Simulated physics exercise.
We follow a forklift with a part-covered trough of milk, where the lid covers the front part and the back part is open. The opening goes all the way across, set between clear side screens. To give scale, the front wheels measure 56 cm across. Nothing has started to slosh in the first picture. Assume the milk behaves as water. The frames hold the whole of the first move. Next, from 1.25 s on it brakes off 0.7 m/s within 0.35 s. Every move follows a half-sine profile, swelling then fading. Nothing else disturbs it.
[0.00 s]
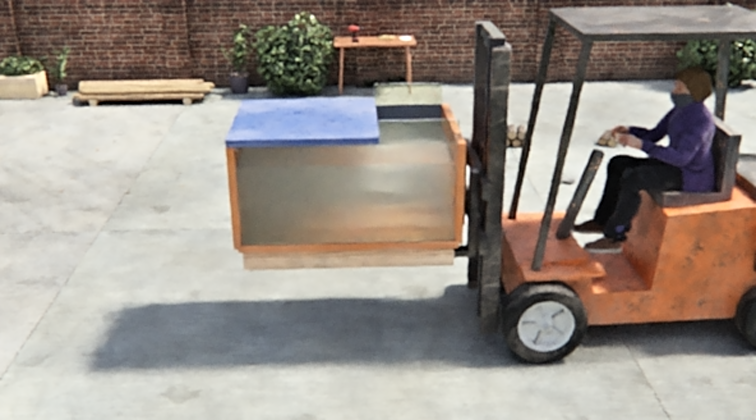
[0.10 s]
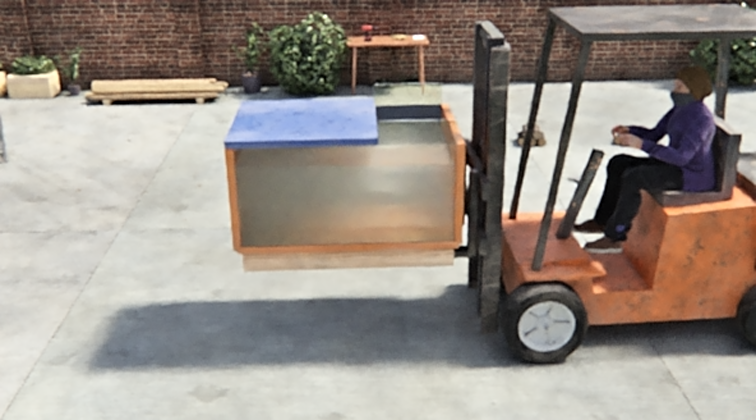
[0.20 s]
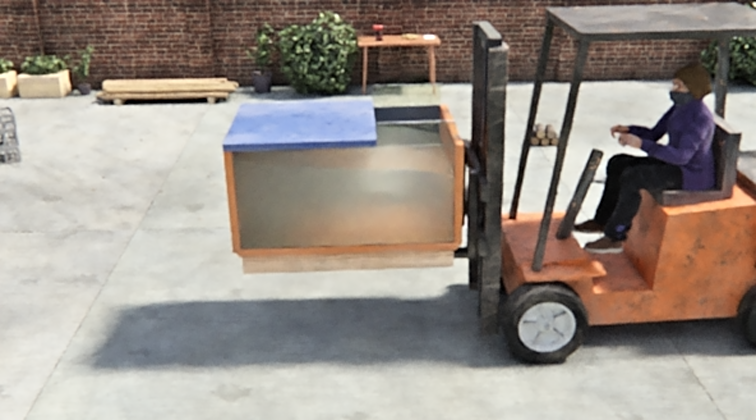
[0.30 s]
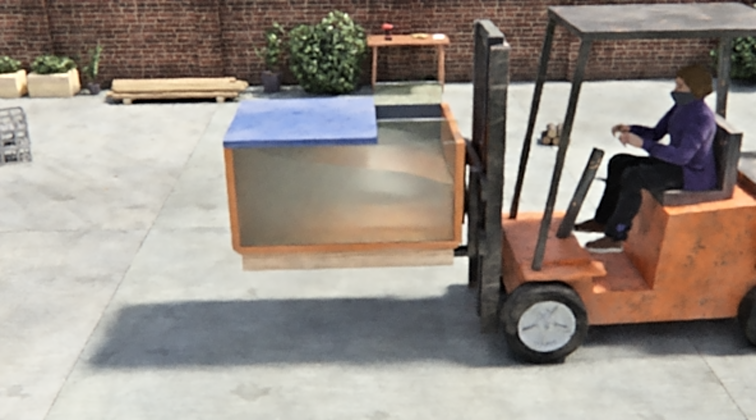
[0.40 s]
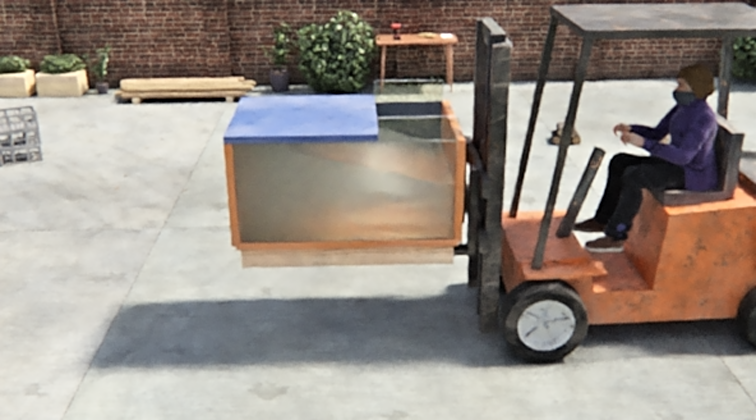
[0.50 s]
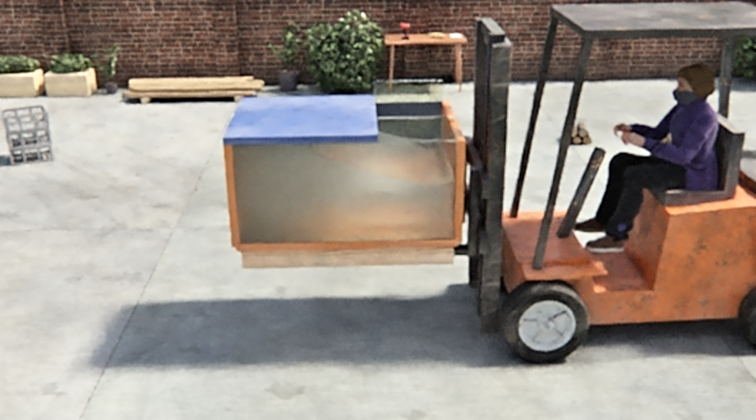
We see an orange forklift with a seated driver in purple carrying a clear-sided trough, its left part under a blue lid, leftward across a paved yard, passing planters, planks and a table as a wire crate comes into view.
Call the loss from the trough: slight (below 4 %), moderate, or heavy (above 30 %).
Slight.
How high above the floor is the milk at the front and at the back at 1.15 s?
Front 42 cm, back 66 cm.
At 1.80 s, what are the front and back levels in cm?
Level: ~ 62 cm in front; 32 cm behind.
After 1.15 s the surface stands 66 cm at the back and 43 cm at the front; all of it is still inside.
After 1.80 s the surface stands 33 cm at the back and 62 cm at the front; all of it is still inside.
After 2.40 s the surface stands 60 cm at the back and 45 cm at the front; all of it is still inside.
After 4.49 s all of it is still inside.
